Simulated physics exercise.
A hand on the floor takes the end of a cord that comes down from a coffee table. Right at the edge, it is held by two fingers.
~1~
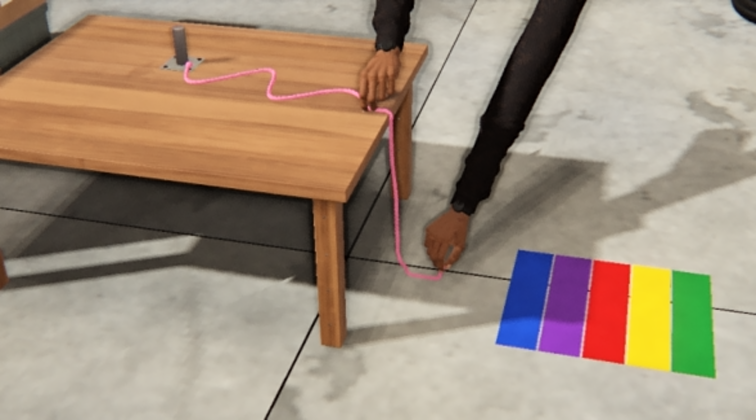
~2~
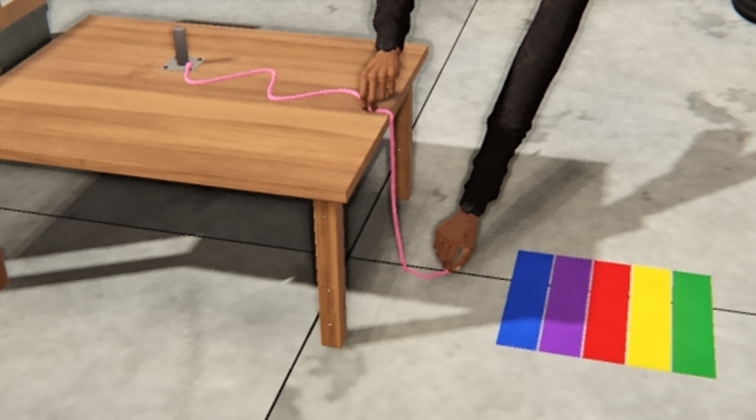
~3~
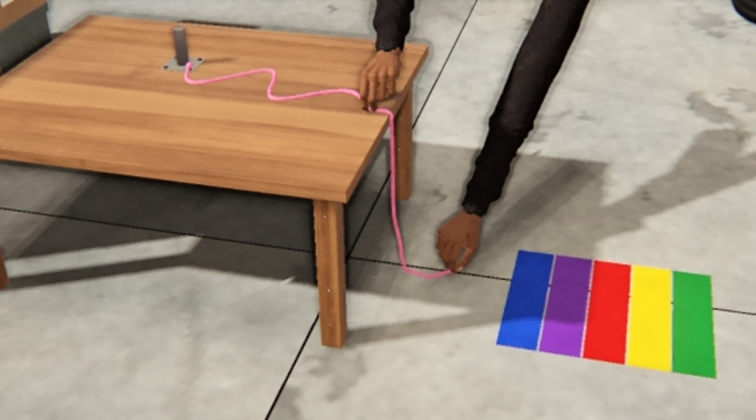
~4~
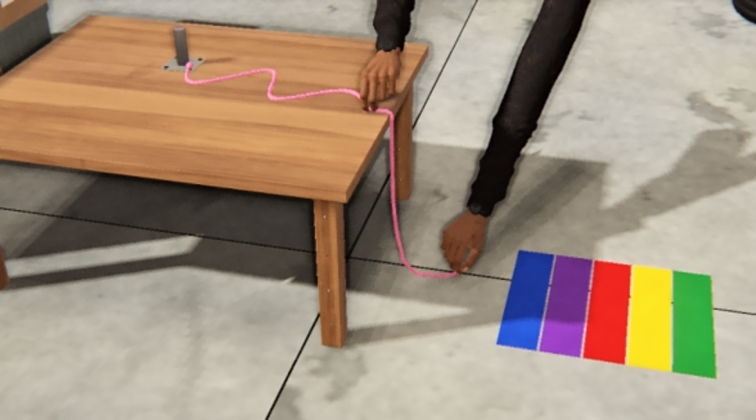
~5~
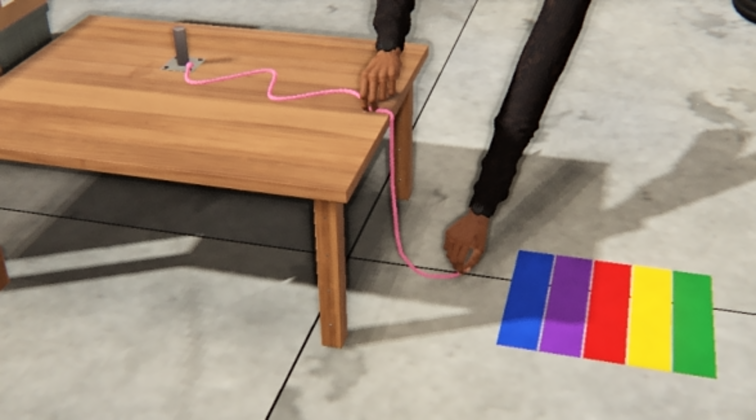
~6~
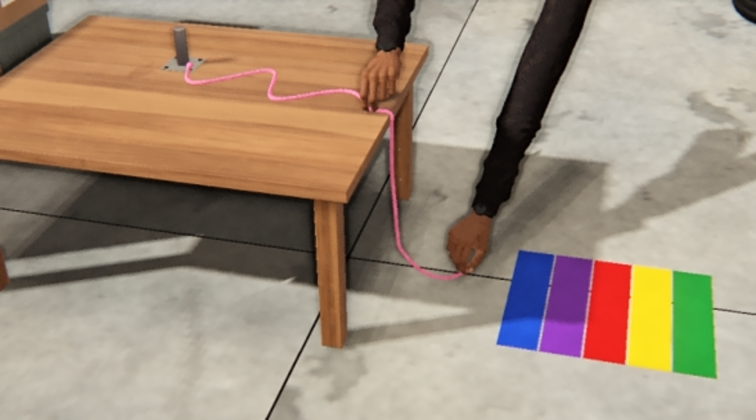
A person in dark sleeves reaches down beside a wooden coffee table on a grey concrete floor, seen from above at an angle. A pink cord winds from a small grey post across the tabletop, pinched at the edge by two fingers, and hangs to the floor, left of blue, purple, red, yellow and green strips. The lower hand draws the cord's end slightly rightward, while the upper hand and camera stay still.
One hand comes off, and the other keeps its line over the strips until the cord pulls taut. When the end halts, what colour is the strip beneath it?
Green.
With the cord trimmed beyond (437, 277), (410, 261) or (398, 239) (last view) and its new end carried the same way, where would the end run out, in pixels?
In order, it comes to rest around (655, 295), (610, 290) and (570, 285).
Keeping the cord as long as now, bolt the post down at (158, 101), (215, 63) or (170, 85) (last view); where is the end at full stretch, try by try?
Somewhere near (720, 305), (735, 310) and (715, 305), in that order.
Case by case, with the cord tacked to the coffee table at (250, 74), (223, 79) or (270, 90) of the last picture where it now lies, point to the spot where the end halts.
Going through the three tries, you get (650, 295), (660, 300) and (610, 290).
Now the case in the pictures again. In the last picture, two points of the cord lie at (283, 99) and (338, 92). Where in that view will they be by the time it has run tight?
Well, the first one sits at (373, 99), and the second one sits at (422, 126).
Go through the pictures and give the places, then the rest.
In the first picture, end (444, 267); blue (520, 328); purple (562, 335); red (605, 341); yellow (648, 348); green (694, 354).
In the second picture, end (454, 269); cord through (189, 82) (273, 72) (298, 97) (366, 106) (393, 172) (400, 249).
In the third picture, end (456, 269).
In the fourth picture, end (461, 270); cord through (190, 82) (274, 72) (298, 97) (366, 106) (392, 172) (401, 249).
In the fifth picture, end (464, 270).
In the sixth picture, end (467, 271); cord through (190, 82) (274, 72) (298, 97) (366, 106) (392, 172) (400, 249).
Soon after, end near (623, 293); over red.
After that, end near (673, 300); over yellow.
At the stop, end near (700, 304); over green. Over green.
